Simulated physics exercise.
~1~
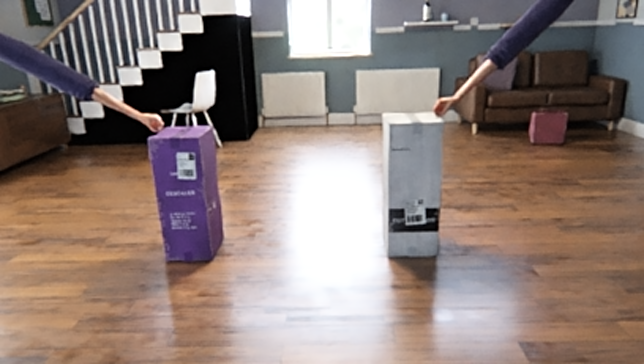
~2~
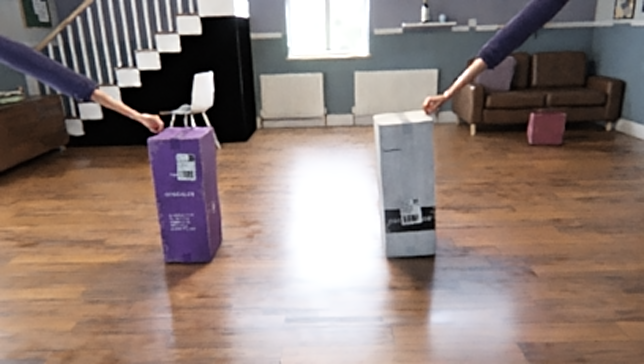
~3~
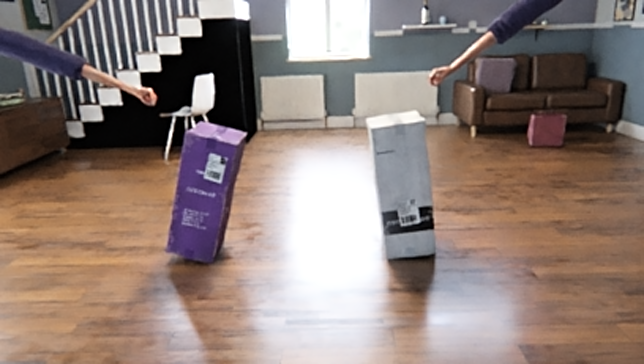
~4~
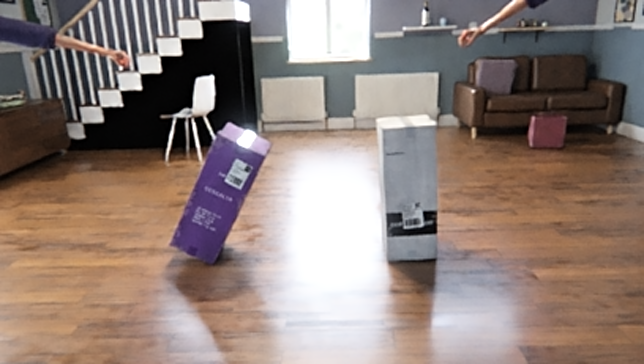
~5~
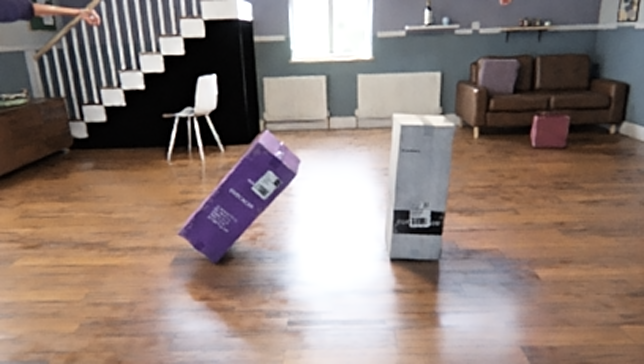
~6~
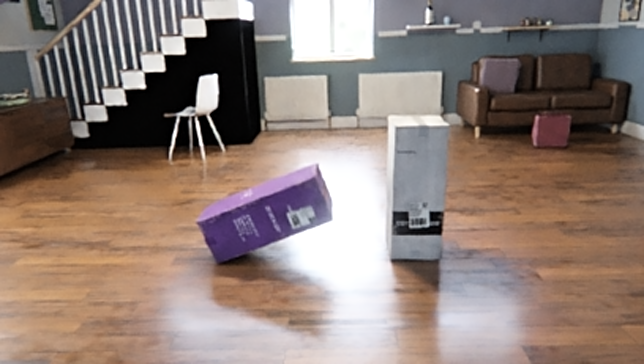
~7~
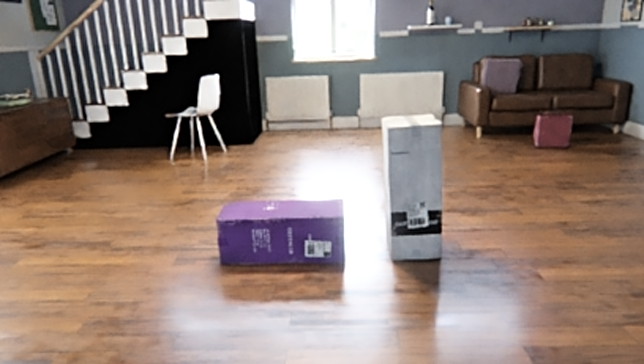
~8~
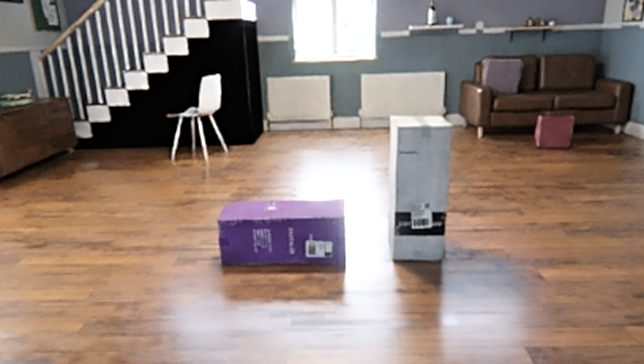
The video shows two hands pushing the tops of a purple box and a white box standing on a wooden floor, then letting go and withdrawing. The white box rocks back and settles upright, while the purple box tips over to the right and ends lying on its side.
